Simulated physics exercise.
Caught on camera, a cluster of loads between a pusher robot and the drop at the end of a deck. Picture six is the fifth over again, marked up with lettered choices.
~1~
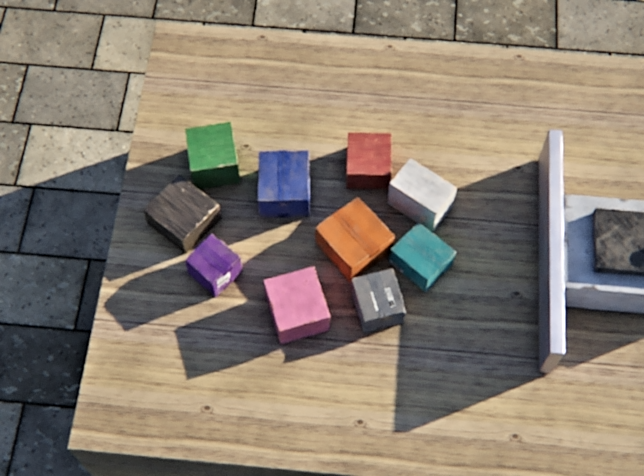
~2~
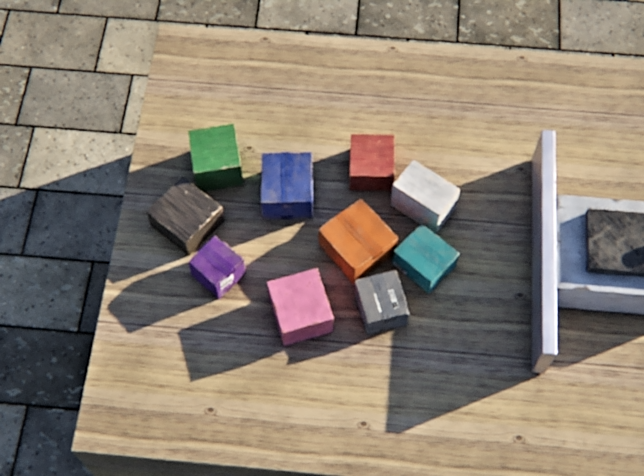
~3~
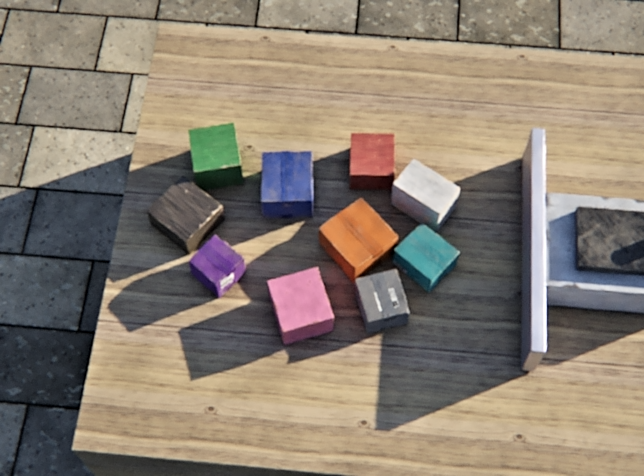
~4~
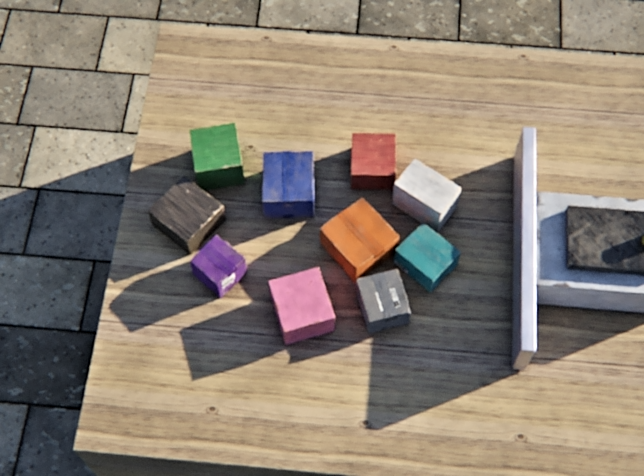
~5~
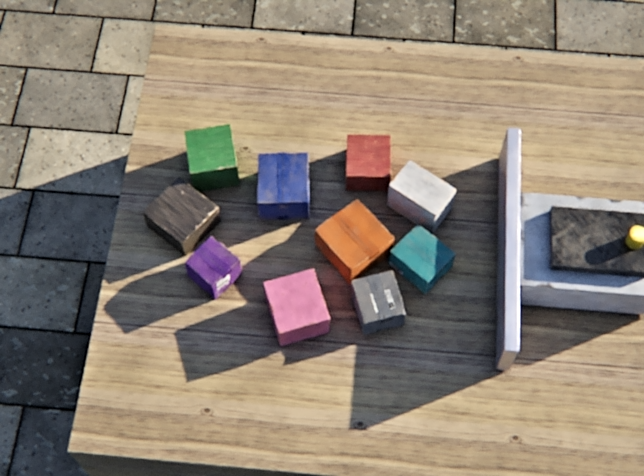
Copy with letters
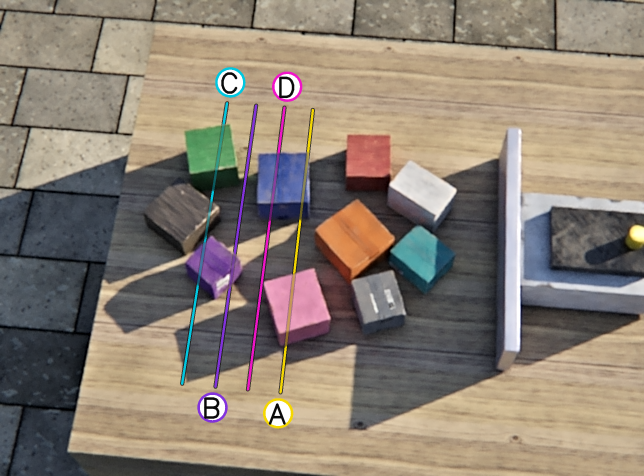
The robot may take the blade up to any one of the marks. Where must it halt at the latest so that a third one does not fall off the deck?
Line C.
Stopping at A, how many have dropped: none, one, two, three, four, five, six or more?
In all, none.
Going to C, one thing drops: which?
The black crate goes over.
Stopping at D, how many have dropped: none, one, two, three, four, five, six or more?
By then, none.
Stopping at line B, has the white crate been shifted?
Yes.
On the marked copy, A at (298, 241); B at (237, 236); C at (206, 234); D at (268, 239).
Following C. Soon after the start, robot (480, 231); grey parcel (356, 308); blue box (276, 181).
Later, robot (369, 222); black crate (156, 210); green crate (176, 131).
In the end, robot (283, 215); black crate over the edge; orange box (127, 223); one fallen.
As for the rest, A is within the limit but short; B is within the limit but short; D is within the limit but short.
